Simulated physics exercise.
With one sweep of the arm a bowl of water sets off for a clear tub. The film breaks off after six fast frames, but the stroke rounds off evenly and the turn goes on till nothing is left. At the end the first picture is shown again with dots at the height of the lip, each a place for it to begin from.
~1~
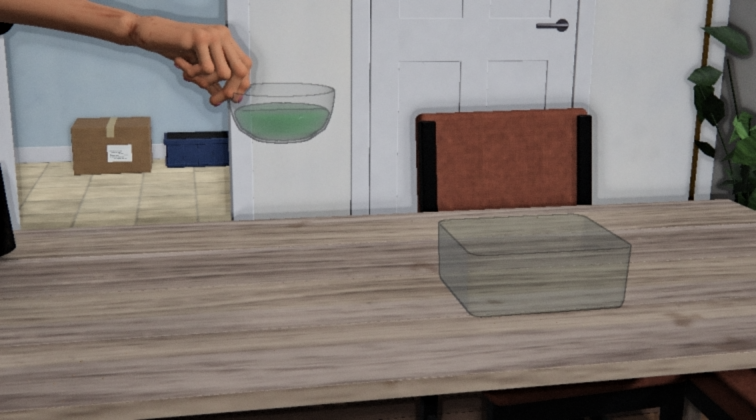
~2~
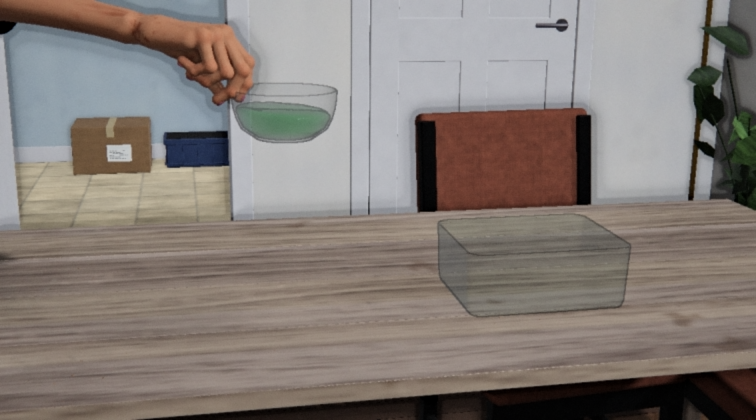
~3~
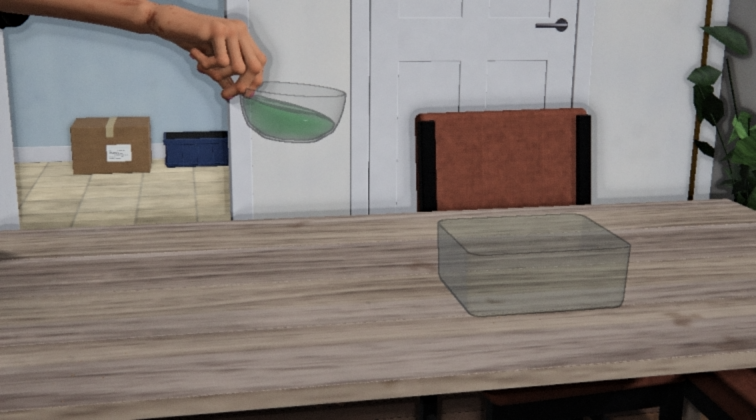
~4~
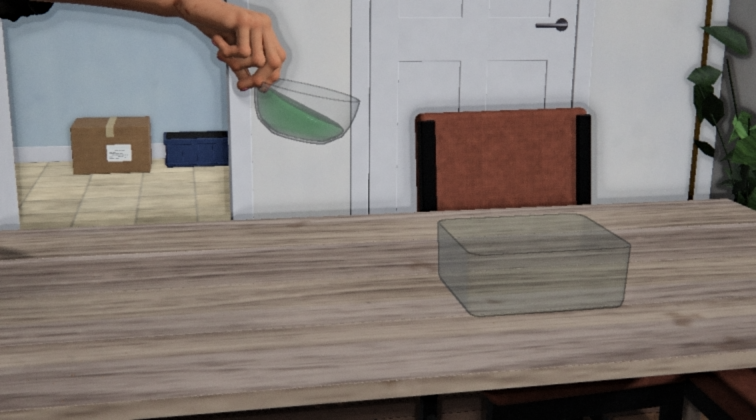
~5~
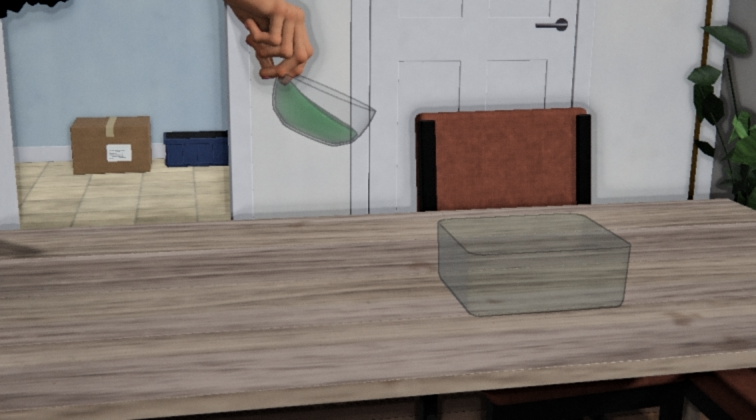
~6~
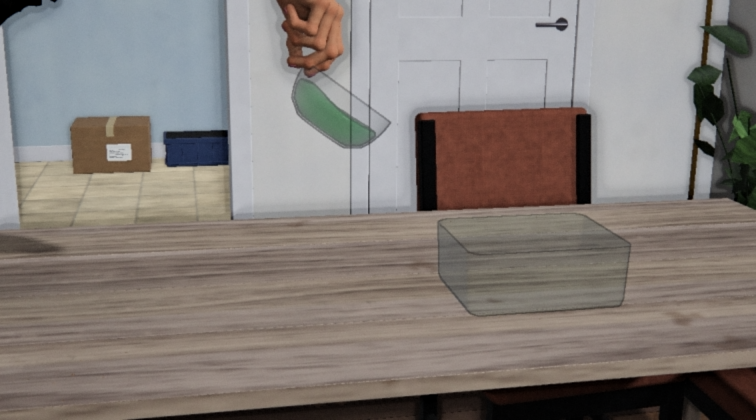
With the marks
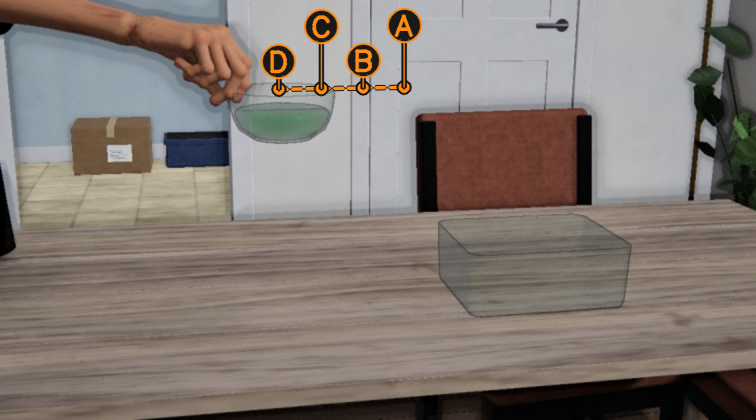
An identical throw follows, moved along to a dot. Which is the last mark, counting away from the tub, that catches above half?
Spot D.
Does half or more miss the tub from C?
No, that is safe.
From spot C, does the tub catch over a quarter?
Yes.
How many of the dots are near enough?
All four.
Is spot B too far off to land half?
No, not at all.
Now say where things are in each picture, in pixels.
Upright, lip at (332, 88); tub from (467, 316) to (623, 306); nothing has left yet.
Upright, lip at (334, 88); nothing has left yet.
Tipped about 5°, lip at (343, 92); nothing has left yet.
Tipped about 13°, lip at (357, 99); nothing has left yet.
Tipped about 23°, lip at (373, 108); nothing has left yet.
Tipped about 36°, lip at (388, 120); nothing has left yet.
On the marked copy, A at (404, 87); B at (363, 88); C at (321, 88); D at (278, 89).
For spot A, about 78 % lands in the tub, 4 % falls short and 18 % goes beside or beyond.
For spot B, about 84 % lands in the tub, 12 % falls short and 5 % goes beside or beyond.
For spot C, about 71 % lands in the tub, 8 % falls short and 21 % goes beside or beyond.
For spot D, about 62 % lands in the tub, 23 % falls short and 16 % goes beside or beyond.
